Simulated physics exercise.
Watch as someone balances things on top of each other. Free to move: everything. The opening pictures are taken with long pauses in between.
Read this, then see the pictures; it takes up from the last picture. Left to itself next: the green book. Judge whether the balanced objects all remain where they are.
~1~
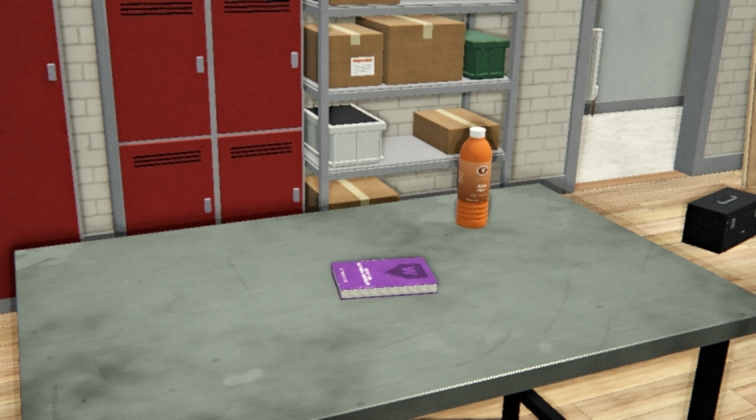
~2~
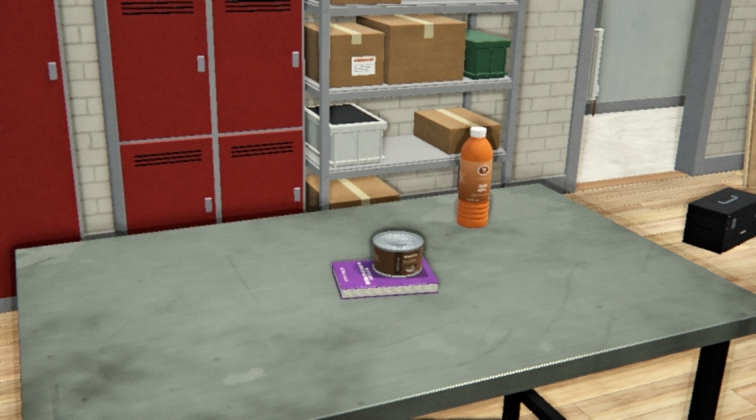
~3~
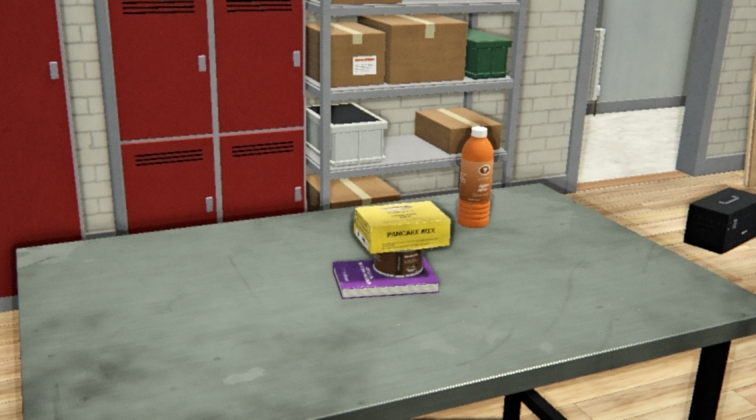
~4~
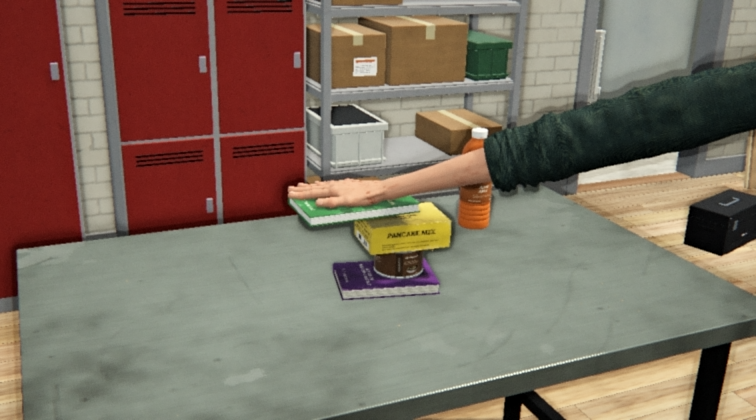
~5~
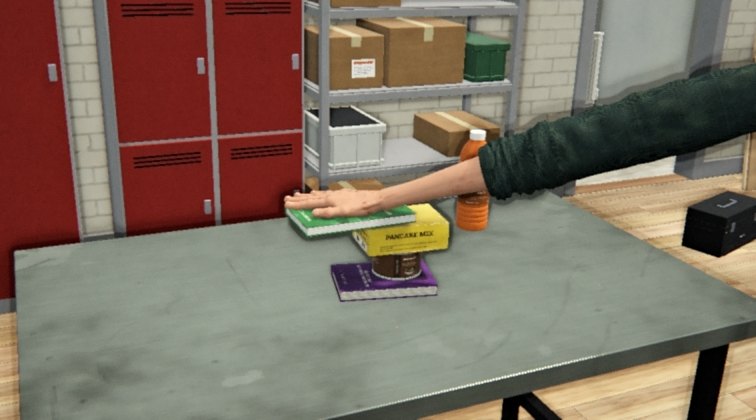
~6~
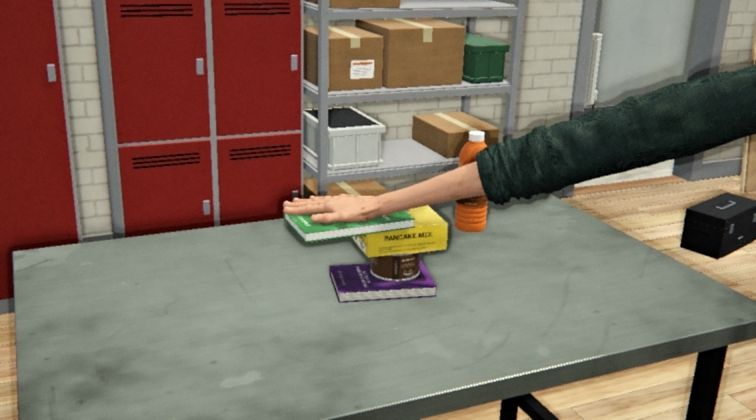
Most likely the pile cannot bear the load.
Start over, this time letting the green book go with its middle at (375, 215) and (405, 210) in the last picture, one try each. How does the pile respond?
It survives the first time and survives the second time.
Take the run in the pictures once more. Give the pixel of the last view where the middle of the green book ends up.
Around (345, 251).
Then, 0.30 s after the last picture, green book now fallen.
Then, 0.40 s after the last picture, things are still on the move.
Then, 0.80 s after the last picture, yellow packet slid a little.
At rest, fallen, green book; the other 4 in place. Seen from the same camera at the end, green book near (345, 252). The pile comes apart.
